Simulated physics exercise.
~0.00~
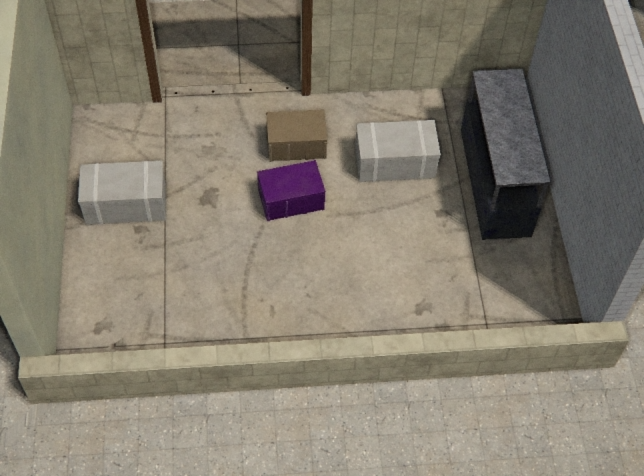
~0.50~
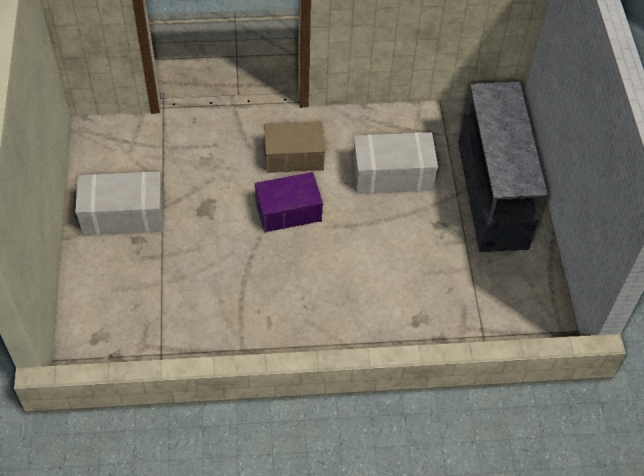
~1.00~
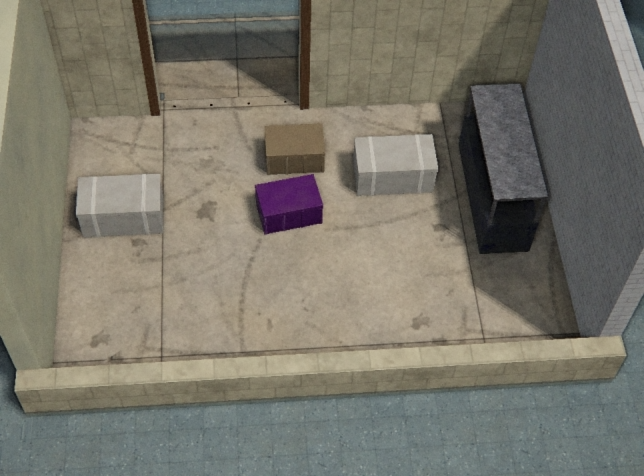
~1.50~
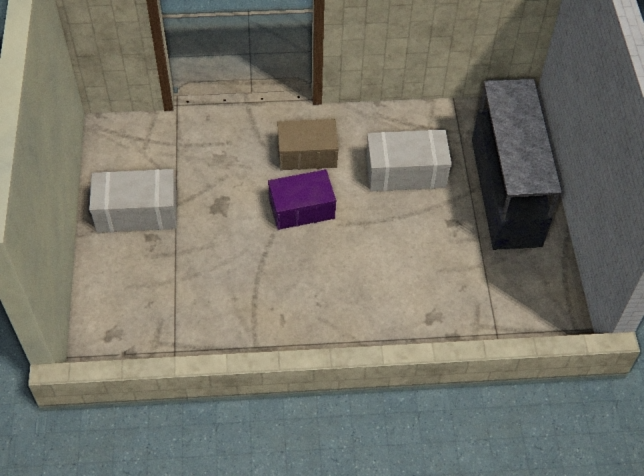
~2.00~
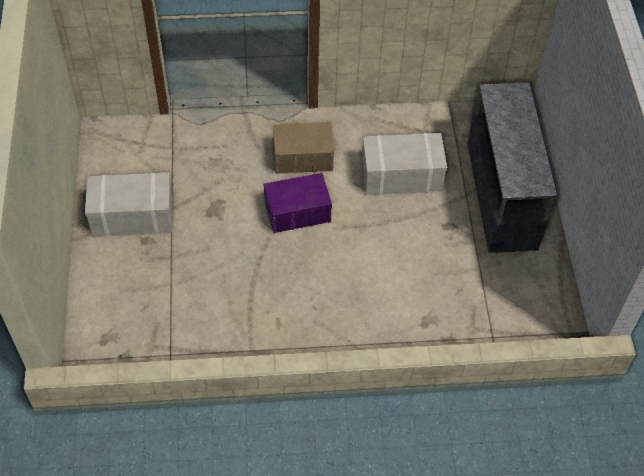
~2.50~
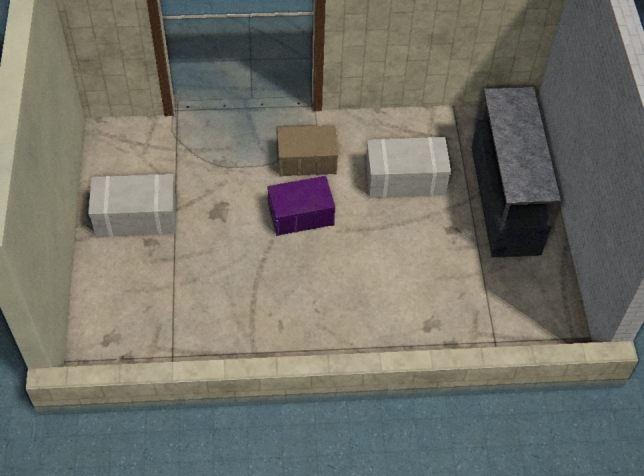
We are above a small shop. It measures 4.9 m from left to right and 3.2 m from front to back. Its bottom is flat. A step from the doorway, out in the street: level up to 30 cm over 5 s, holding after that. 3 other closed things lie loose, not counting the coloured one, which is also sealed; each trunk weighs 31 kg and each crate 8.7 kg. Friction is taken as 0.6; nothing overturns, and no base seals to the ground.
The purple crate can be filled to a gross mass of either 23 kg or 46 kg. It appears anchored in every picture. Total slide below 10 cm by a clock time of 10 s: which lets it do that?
Neither filling is enough.
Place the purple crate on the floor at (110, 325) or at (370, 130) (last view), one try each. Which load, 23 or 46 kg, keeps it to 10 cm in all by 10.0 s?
Well, at the first spot no weight will do, and at the second either weight will do.
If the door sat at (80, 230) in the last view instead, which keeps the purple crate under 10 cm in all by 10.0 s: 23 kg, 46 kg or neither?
Result: Heavier option only.
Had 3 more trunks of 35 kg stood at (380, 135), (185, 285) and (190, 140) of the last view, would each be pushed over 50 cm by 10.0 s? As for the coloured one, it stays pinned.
Below the mark, above the mark, above the mark.
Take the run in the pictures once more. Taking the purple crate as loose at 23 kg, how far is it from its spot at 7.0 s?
Roughly 140 cm.
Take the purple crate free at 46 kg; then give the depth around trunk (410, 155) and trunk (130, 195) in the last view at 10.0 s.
Roughly 7 and 18 cm.
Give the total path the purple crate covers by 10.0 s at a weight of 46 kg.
Total distance: Near 60 cm.
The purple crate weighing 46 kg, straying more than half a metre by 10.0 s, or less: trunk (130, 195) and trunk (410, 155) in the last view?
Respectively: Threshold exceeded and threshold not reached.
After 3.5 s the purple crate would be 0 cm from its start with 23 kg and 0 cm from its start with 46 kg; 2 cm of water round it then.
After 4.5 s the purple crate would be 11 cm from its start with 23 kg and 0 cm from its start with 46 kg; 7 cm of water round it then.
After 7.0 s the purple crate would be 149 cm from its start with 23 kg and 25 cm from its start with 46 kg; 8 cm of water round it then.
After 10.0 s the purple crate would be 270 cm from its start with 23 kg and 69 cm from its start with 46 kg; 13 cm of water round it then.
